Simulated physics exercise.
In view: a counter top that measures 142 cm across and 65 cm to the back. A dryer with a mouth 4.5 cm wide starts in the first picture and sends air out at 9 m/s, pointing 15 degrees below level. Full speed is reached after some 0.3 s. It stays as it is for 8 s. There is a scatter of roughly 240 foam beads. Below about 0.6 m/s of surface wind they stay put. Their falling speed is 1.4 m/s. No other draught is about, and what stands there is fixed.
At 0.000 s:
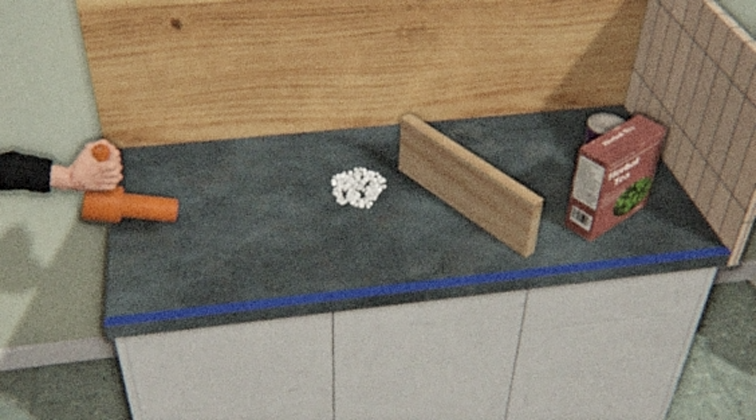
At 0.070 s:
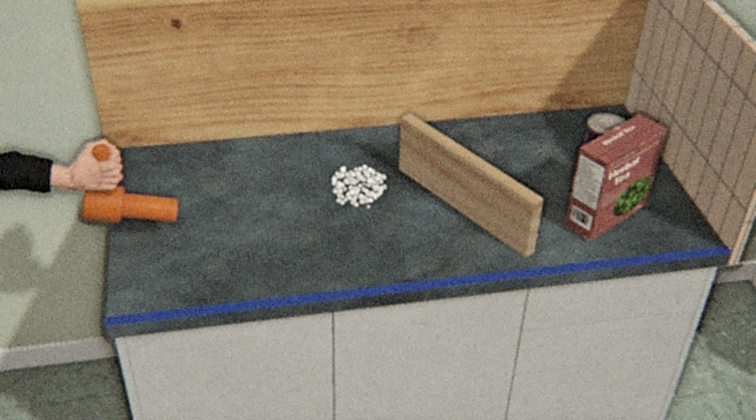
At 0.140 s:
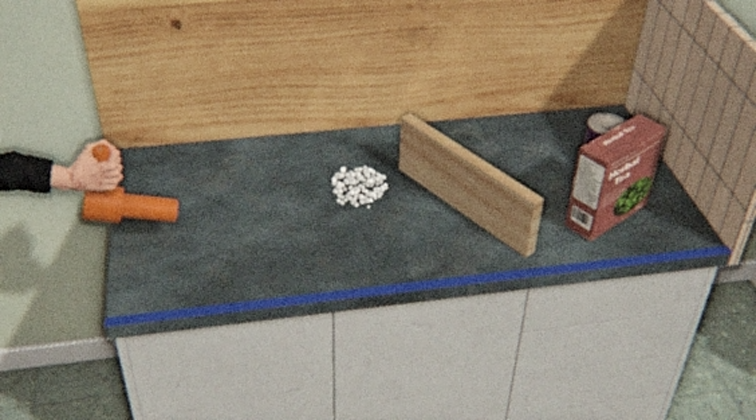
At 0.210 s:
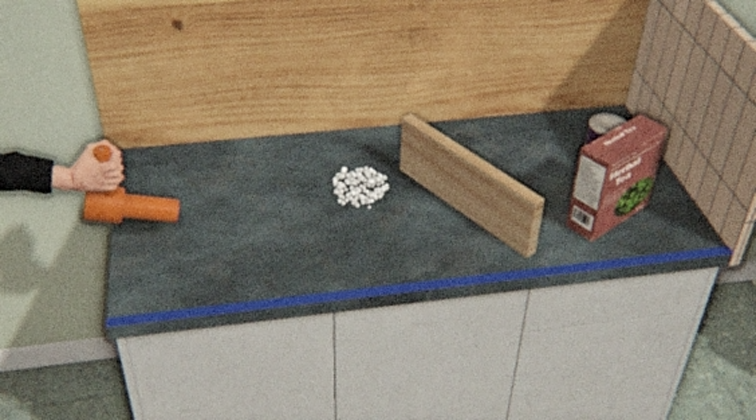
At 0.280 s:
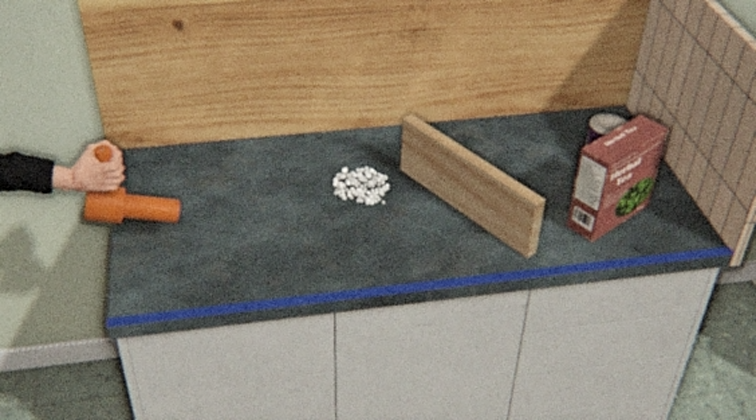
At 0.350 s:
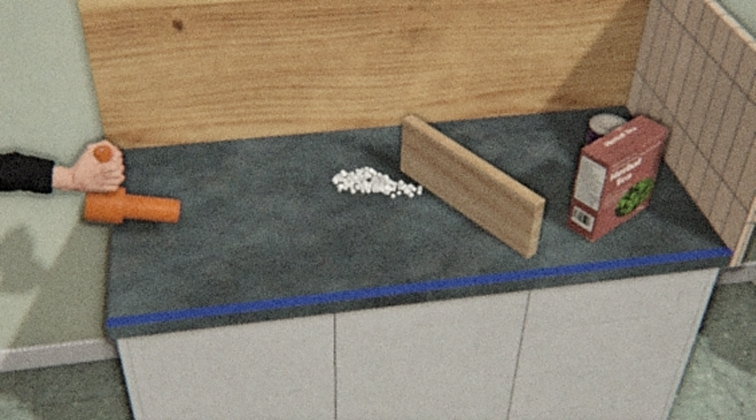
The clip opens on a dark countertop where a hand at the left holds an orange dryer pointed toward a heap of white foam beads, with a wooden board and a red carton beyond. At first the beads stay still; then a few shift, and many spread rightward toward the board.
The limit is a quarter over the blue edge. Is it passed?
More than a quarter over the blue edge: No.
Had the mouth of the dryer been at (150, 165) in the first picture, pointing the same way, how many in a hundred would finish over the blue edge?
It would be near 90 %.
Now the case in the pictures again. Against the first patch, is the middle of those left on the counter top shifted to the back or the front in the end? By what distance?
Towards the back, some 25 cm.
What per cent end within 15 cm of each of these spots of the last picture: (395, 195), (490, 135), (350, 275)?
In turn about 15 %, 15 %, 0 %.
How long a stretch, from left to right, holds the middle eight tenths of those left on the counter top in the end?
About 70 cm.
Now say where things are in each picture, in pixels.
In the first frame, the middle of the foam beads is near (359, 188), none has stirred yet and the mouth of the dryer is at (176, 211).
In the second frame, the middle of the foam beads is near (355, 184), none has stirred yet and the blue edge is centred on (436, 288).
In the third frame, the middle of the foam beads is near (355, 185), none has stirred yet, the top of a board is at (469, 156) and the top of a carton is at (625, 137).
In the fourth frame, the middle of the foam beads is near (356, 185) and none has stirred yet.
In the fifth frame, the middle of the foam beads is near (362, 187) and about 5 % have left their places.
In the sixth frame, the middle of the foam beads is near (370, 186), the farthest in sight from the dryer is at (420, 188) and about 40 % have left their places.
After 1.6 s, 85 % are on the move or not yet settled, 0 % are over the blue edge; the middle of those still in play is near (397, 125).
After 2.6 s, 82 % are on the move or not yet settled, 0 % are over the blue edge; the middle of those still in play is near (402, 126).
After 4.4 s, 75 % are on the move or not yet settled, 0 % are over the blue edge; the middle of those still in play is near (405, 126).
After 8.0 s, at the end, 1 % are over the blue edge; the middle of those still in play is near (420, 122).
